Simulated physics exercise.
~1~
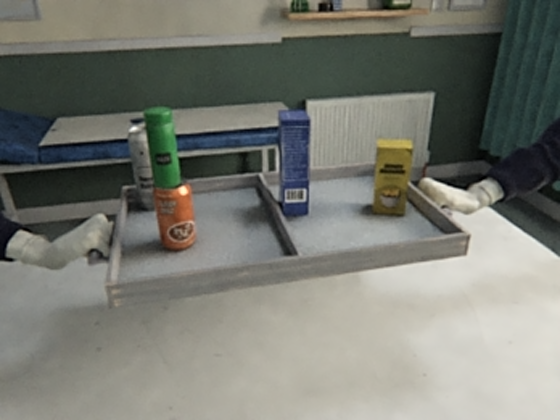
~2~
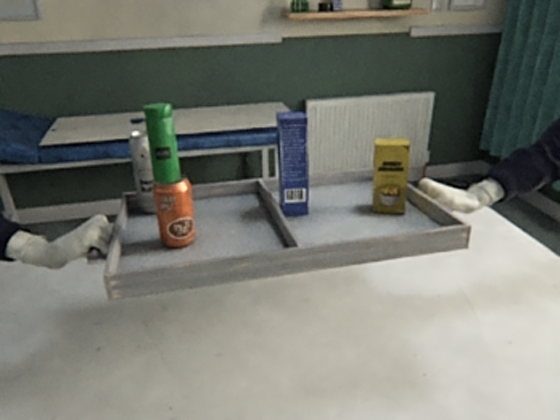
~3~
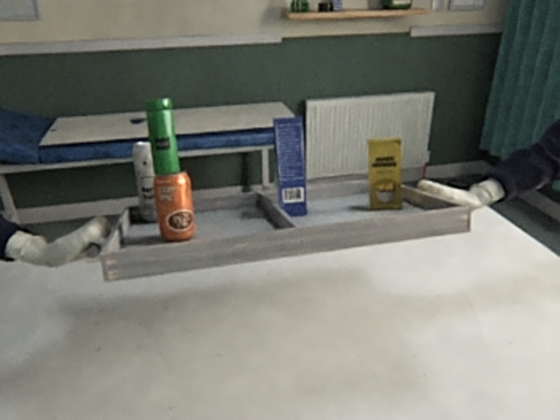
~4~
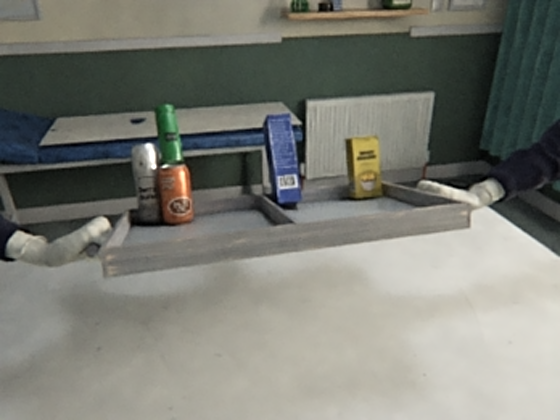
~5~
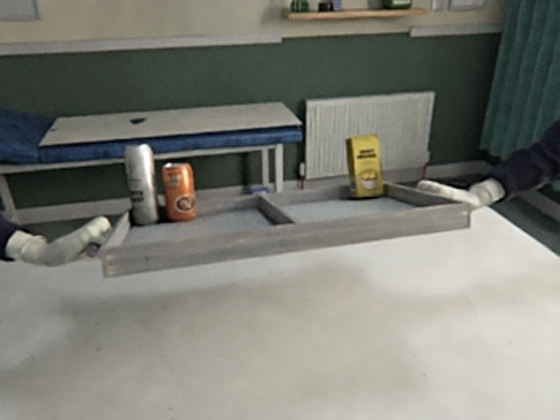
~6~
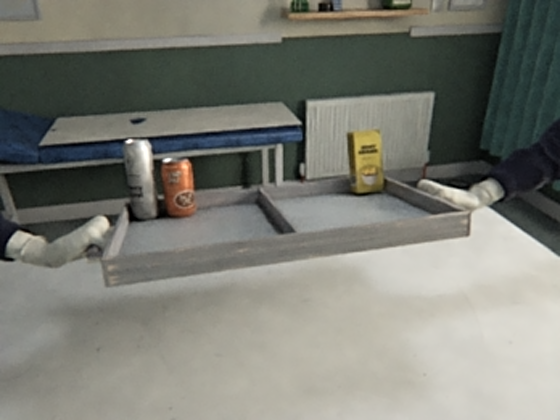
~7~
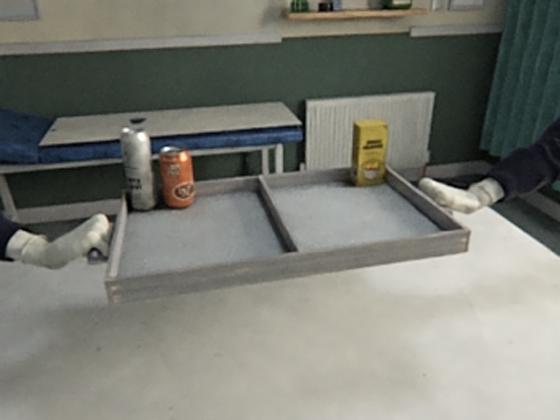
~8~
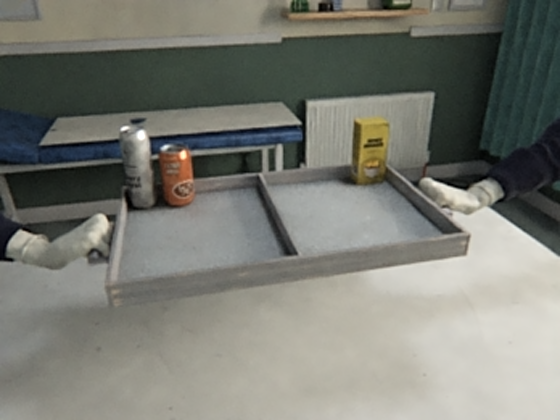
The video shows two gloved hands holding a divided tray of cans and cartons, with a green shaker near an orange can, as its far side dips. The green shaker and blue carton go off the tray, which levels with two cans and a yellow carton upright near the far edge.
